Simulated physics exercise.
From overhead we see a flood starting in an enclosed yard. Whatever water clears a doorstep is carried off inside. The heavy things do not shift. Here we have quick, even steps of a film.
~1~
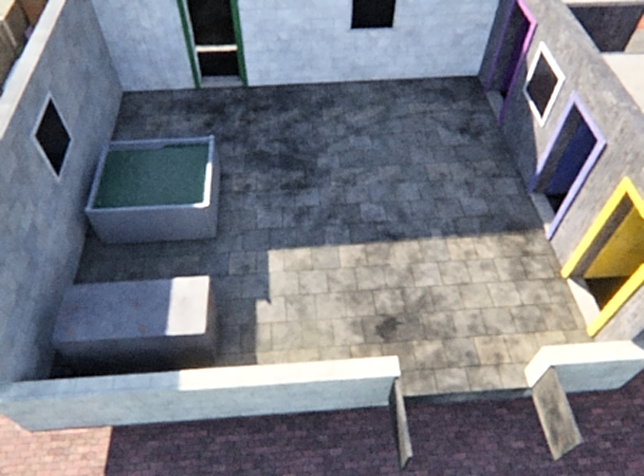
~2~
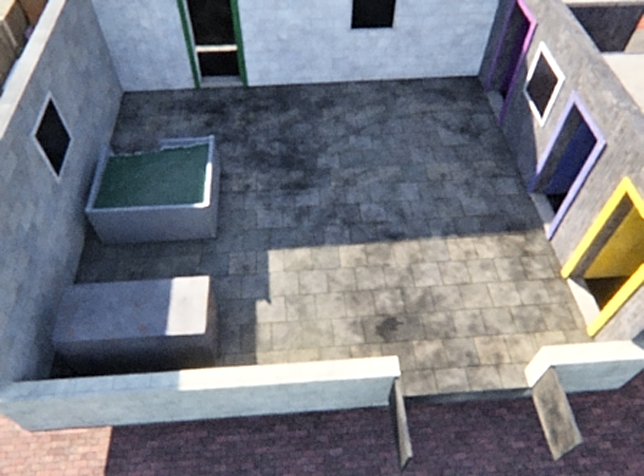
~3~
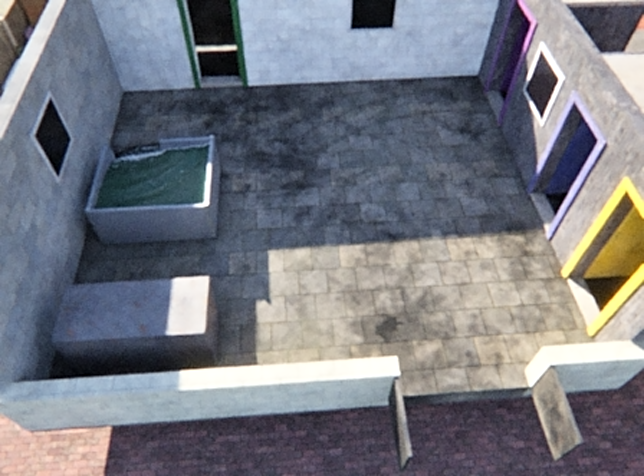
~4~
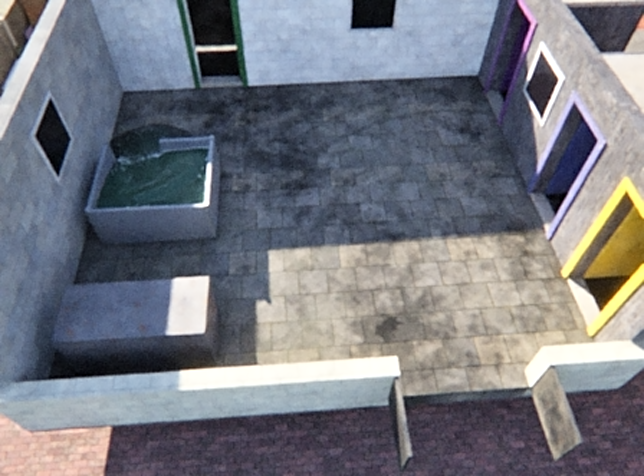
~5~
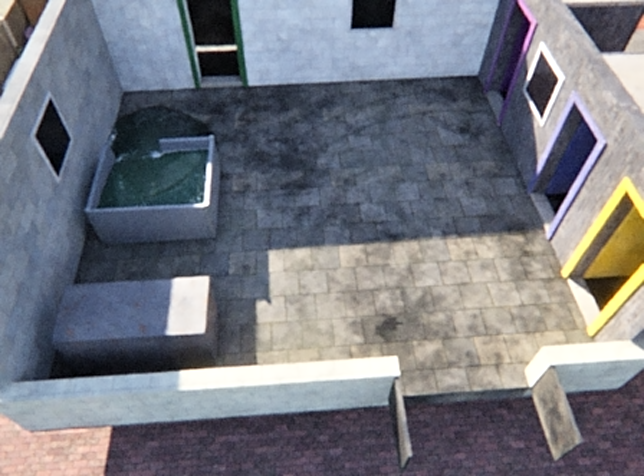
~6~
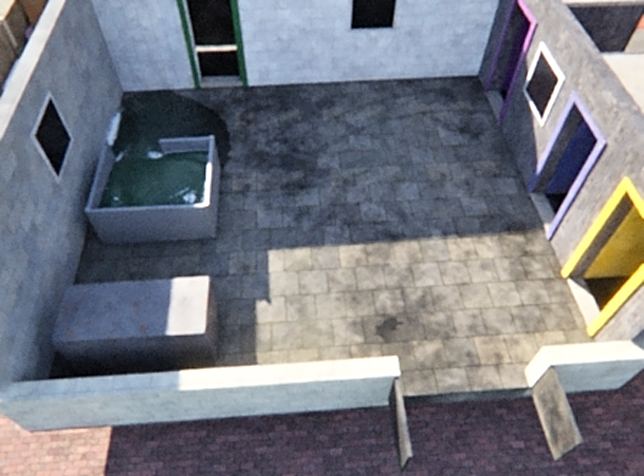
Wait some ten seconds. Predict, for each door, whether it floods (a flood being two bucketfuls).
I expect the purple door to stay within two buckets; I expect the blue door to stay within two buckets; I expect the green door to go over the limit; I expect the yellow door to stay within two buckets.
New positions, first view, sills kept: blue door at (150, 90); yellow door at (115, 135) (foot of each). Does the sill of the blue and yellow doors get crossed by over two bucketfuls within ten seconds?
Going through them, I find the blue door overflows and the yellow door overflows.
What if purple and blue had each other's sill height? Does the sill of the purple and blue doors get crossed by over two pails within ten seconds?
Purple door: Exceeds the limit; blue door: Falls short.
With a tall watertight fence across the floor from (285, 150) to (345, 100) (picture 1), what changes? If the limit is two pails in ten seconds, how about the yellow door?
My reading: The yellow door takes less.
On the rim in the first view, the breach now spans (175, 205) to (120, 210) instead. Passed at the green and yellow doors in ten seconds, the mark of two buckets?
Against the threshold, green misses it and yellow beats it.
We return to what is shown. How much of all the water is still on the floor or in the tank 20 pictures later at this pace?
I'd say around 98 per cent.
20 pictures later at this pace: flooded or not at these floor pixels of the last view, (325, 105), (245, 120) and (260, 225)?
Result, in that order: Wetted / wetted / not wetted.
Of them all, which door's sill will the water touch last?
My answer: The yellow one.
A moment on, water covers 10 % of the floor; the purple door not reached, the blue door not reached, the green door under two buckets in, the yellow door not reached.
Next, water covers 15 % of the floor; the purple door not reached, the blue door not reached, the green door over two buckets in, the yellow door not reached.
Then, water covers 35 % of the floor; the purple door not reached, the blue door not reached, the green door over two buckets in, the yellow door not reached.
Later, water covers 65 % of the floor; the purple door under two buckets in, the blue door wet at the sill, nothing in, the green door over two buckets in, the yellow door not reached.
In the end, water covers 90 % of the floor; the purple door under two buckets in, the blue door wet at the sill, nothing in, the green door over two buckets in, the yellow door wet at the sill, nothing in.
